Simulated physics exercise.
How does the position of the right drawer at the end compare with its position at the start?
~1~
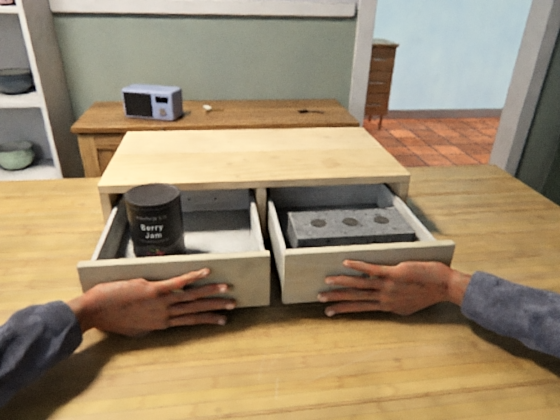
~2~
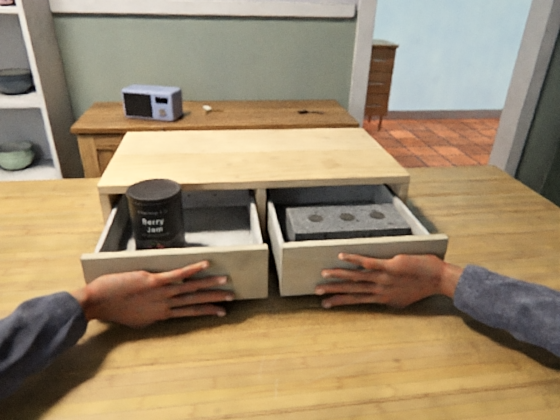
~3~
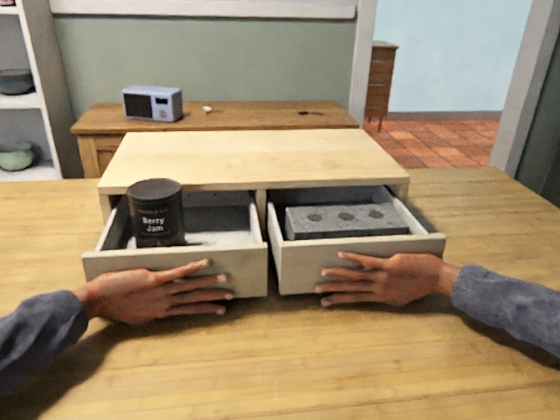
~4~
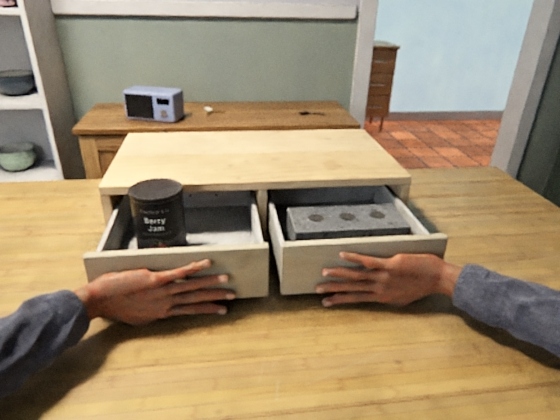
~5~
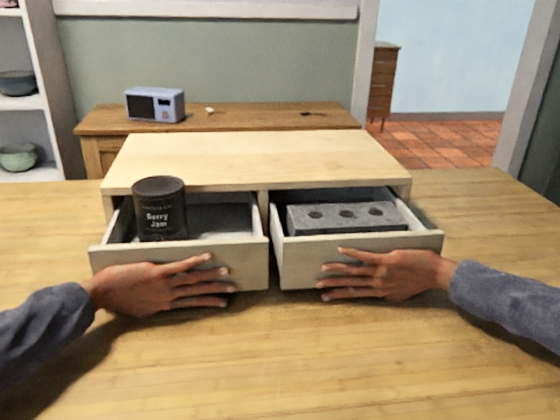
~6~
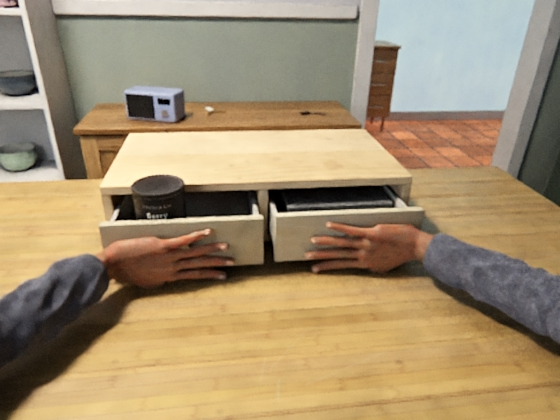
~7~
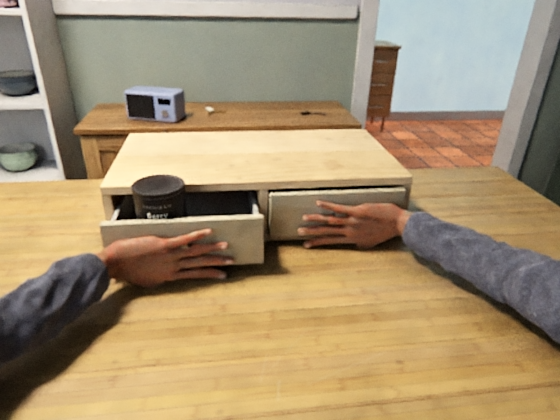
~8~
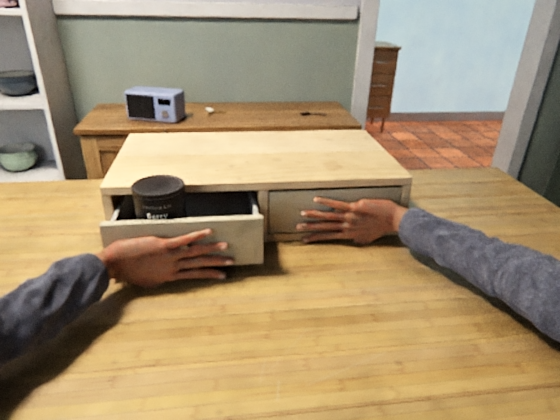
At the start the right drawer is pulled out towards the viewer with the grey brick visible inside, and by the end it is pushed all the way into the chest, with its front flush.
